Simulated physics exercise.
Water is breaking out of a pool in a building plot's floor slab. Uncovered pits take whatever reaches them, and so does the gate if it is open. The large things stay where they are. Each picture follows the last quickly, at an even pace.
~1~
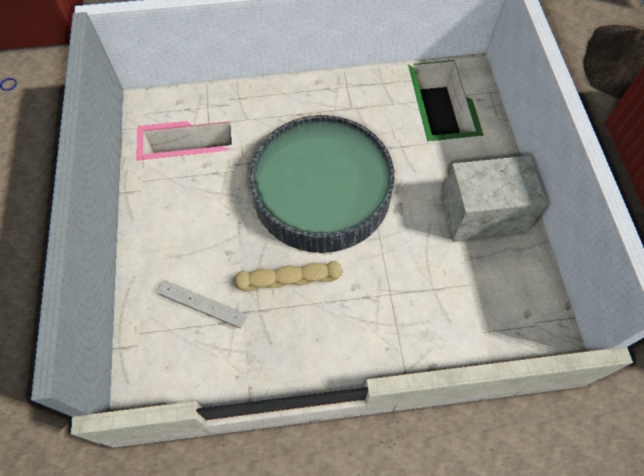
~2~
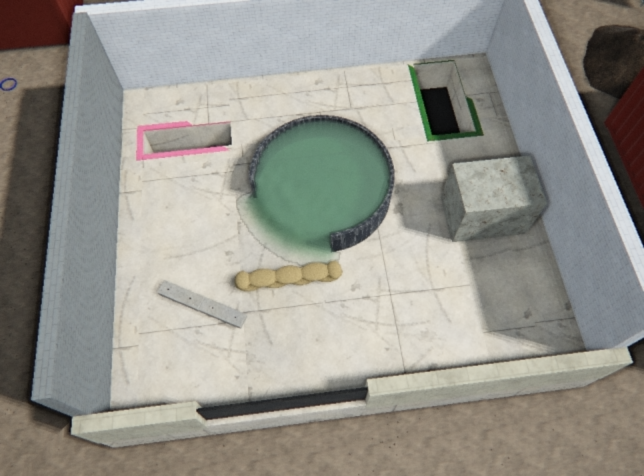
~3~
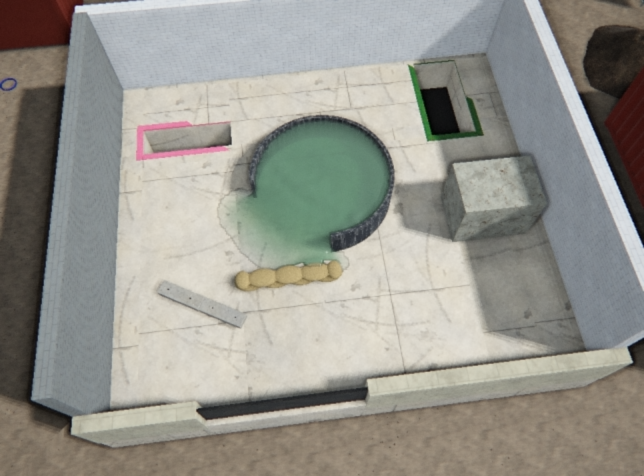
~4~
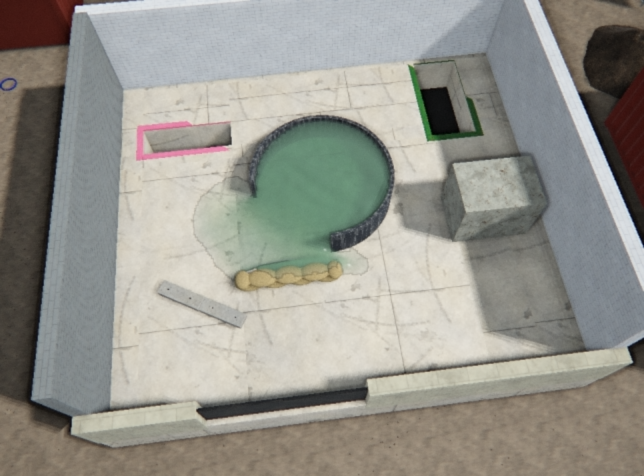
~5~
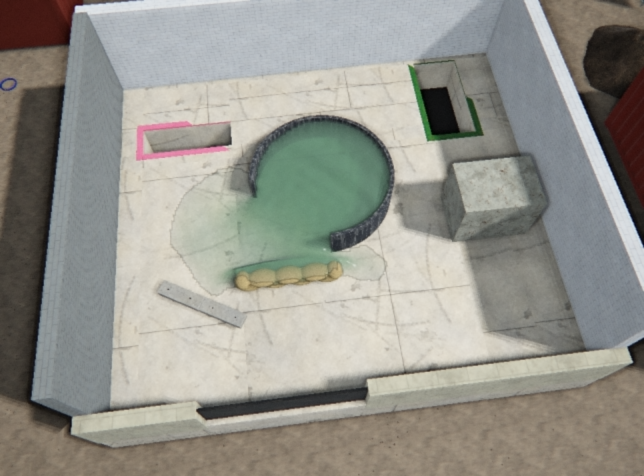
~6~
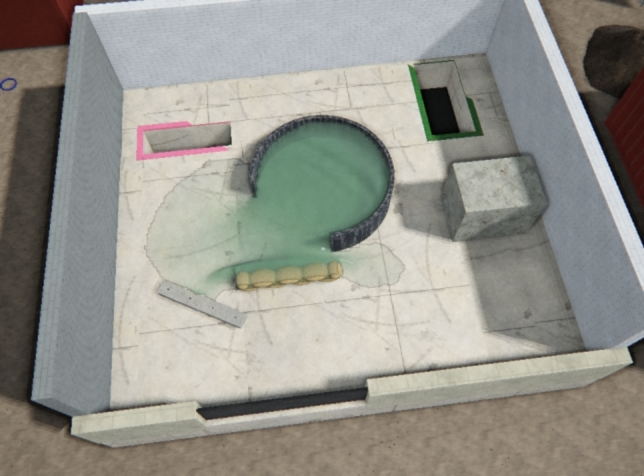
We see a round pool of green water on a pale, walled floor slab; its near-left rim opens, and water pours out, meets a row of tan sandbags, and spreads leftward and around them toward a flat grey strip.
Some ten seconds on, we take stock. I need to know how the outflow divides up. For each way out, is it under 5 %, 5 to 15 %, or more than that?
Result: The gate ends up with a tiny portion - beneath five per cent, the green pit ends up with a tiny portion - beneath five per cent, the pink pit ends up with a large portion - topping fifteen per cent.
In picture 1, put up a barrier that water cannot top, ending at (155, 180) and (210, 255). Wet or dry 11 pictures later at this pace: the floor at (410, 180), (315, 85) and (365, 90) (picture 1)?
The first location is not reached, the second is not reached, and the third is not reached.
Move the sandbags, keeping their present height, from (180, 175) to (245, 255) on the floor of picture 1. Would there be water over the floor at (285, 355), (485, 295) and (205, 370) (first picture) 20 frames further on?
Order as asked - soaked through, safe, soaked through.
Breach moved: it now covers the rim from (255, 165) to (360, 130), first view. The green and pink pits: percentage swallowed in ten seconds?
Green about 20 %, pink about 45 %.
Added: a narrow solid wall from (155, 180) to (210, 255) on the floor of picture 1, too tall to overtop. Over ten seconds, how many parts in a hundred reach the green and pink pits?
The green pit takes 0 per cent and the pink pit 30 per cent.
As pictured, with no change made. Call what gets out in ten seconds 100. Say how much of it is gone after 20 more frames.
Roughly 20 %.
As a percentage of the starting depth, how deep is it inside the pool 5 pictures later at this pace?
Roughly 62 percent.
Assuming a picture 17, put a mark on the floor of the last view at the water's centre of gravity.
Around pixel (256, 235) of the last picture.
A moment on, water covers 25 % of the floor; the gate 0 %, the green pit 0 %, the pink pit 0 %.
Next, water covers 35 % of the floor; the gate 0 %, the green pit 0 %, the pink pit 0 %.
Then, water covers 45 % of the floor; the gate 0 %, the green pit 0 %, the pink pit 4 %.
Later, water covers 65 % of the floor; the gate 0 %, the green pit 0 %, the pink pit 14 %.
In the end, water covers 80 % of the floor; the gate 0 %, the green pit 0 %, the pink pit 23 %.
